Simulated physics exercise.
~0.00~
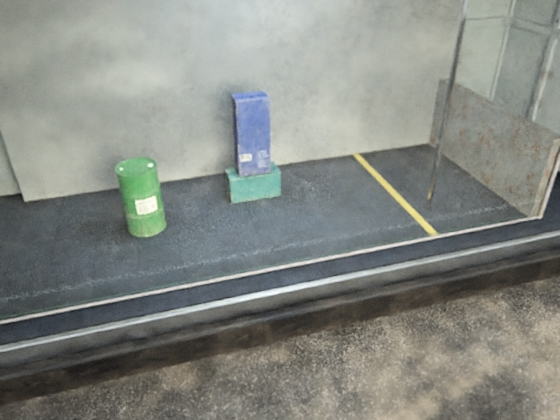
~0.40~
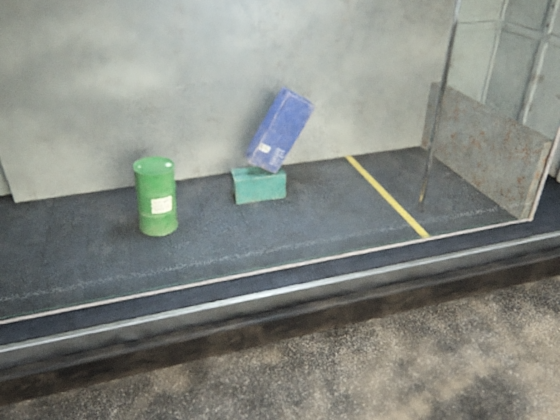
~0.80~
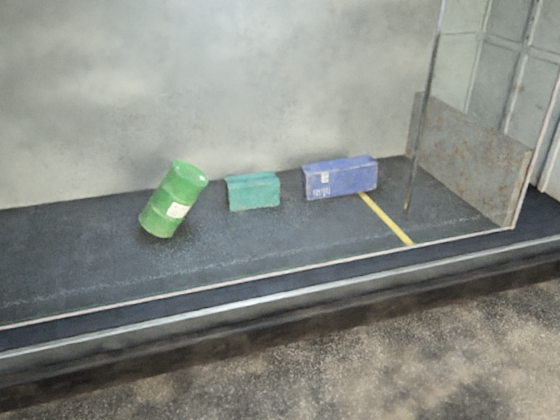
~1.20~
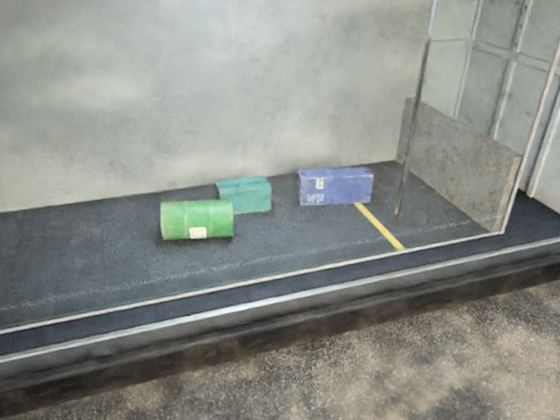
A blue box topples right off a teal carton, stopping short of the yellow line, and a green drum tips over.
